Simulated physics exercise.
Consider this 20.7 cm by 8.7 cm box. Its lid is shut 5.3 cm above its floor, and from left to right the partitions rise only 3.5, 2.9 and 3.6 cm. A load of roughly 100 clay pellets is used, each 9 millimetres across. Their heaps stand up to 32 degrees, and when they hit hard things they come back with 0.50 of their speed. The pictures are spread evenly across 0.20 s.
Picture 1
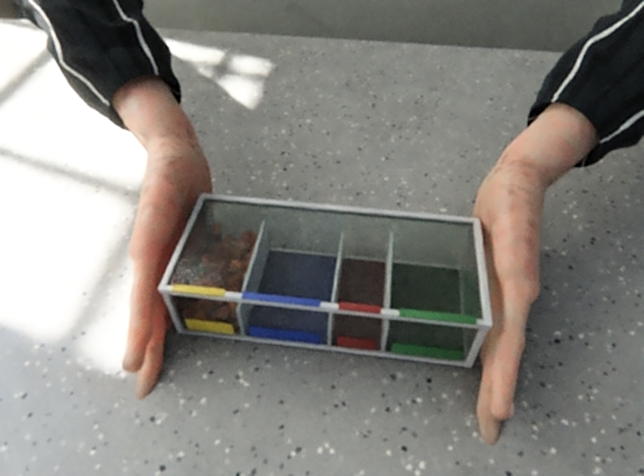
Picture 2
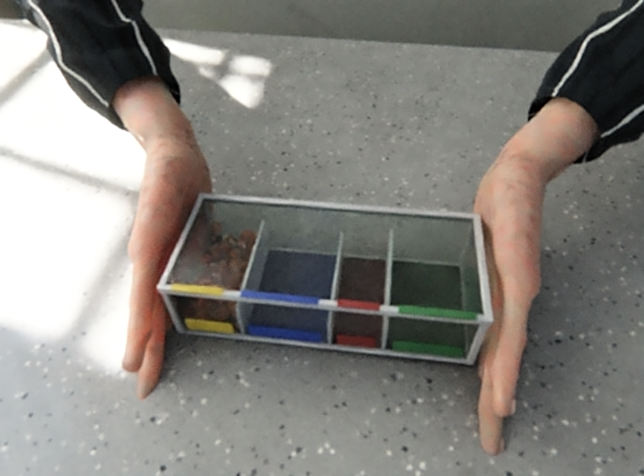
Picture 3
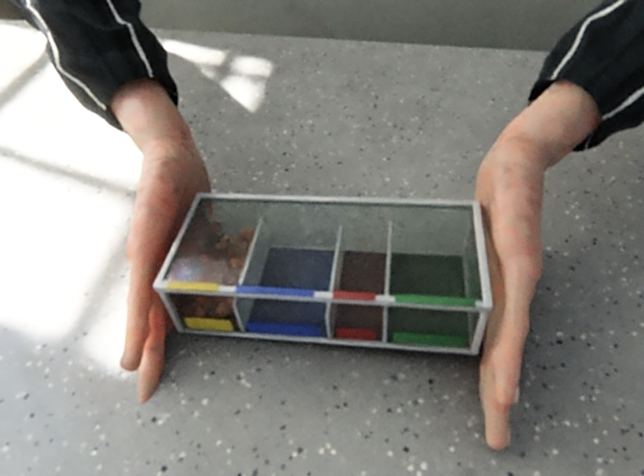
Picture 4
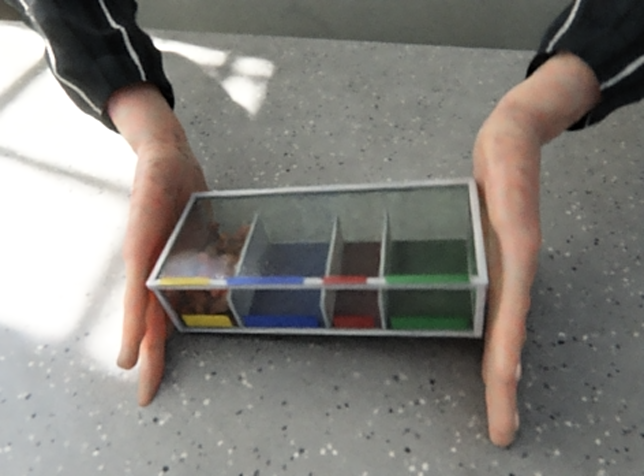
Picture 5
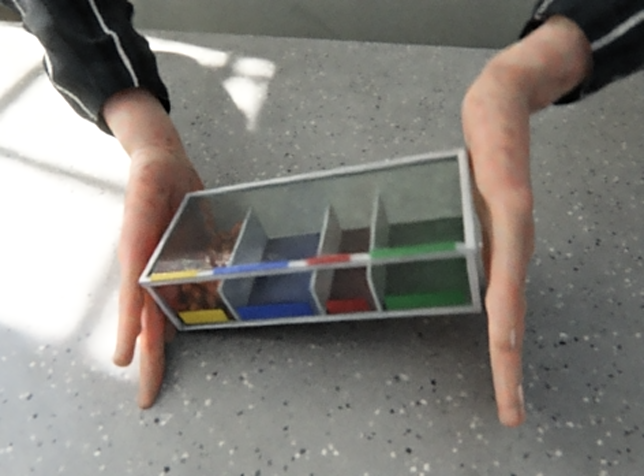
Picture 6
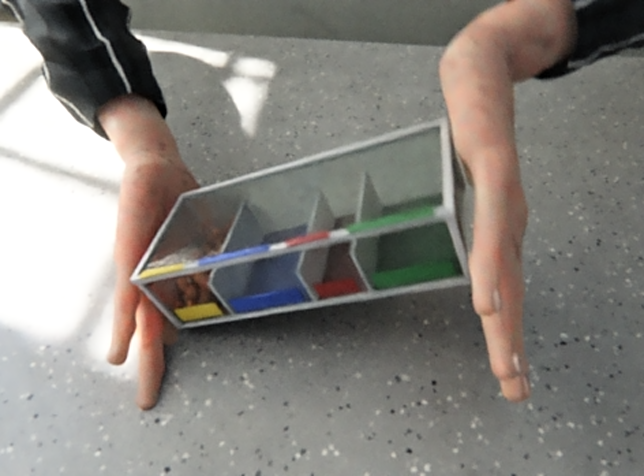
A clear-lidded box is held between two hands in dark, white-striped sleeves above a speckled grey surface, seen from above, with bright sunlight at the left. Its four compartments are marked yellow, blue, red and green from left to right, with small brownish pellets in the yellow one. The box starts level, then the right hand rises and shifts inward, tilting it increasingly down toward the left.
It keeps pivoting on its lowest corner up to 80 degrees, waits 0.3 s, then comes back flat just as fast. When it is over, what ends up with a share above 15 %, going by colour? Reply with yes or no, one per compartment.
Red compartment no, blue compartment no, green compartment no, yellow compartment yes.
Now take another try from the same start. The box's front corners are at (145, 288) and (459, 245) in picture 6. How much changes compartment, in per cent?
Estimate: Around 0 %.
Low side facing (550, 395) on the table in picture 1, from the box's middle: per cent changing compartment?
The share would be about 25 percent.
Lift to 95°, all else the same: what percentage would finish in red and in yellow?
You'd see red with 0 % and yellow with 100 %.
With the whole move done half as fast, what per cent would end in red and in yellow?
Outcome, in per cent - red: 0; yellow: 100.
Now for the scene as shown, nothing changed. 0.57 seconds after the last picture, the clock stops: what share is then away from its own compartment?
About 0 %.
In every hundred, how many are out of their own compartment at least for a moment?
Estimate: Near 0 %.
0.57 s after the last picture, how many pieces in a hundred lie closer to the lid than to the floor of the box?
I'd say around 30 percent of the pieces.
Then, 0.57 s after the last picture, tilt 80 degrees; yellow 100 %.
Then, 0.95 s after the last picture, tilt 45 degrees; yellow 100 %.
Then, 1.42 s after the last picture, tilt 0 degrees; yellow 100 %.
In the end, red 0 %, blue 0 %, green 0 %, yellow 100 %.
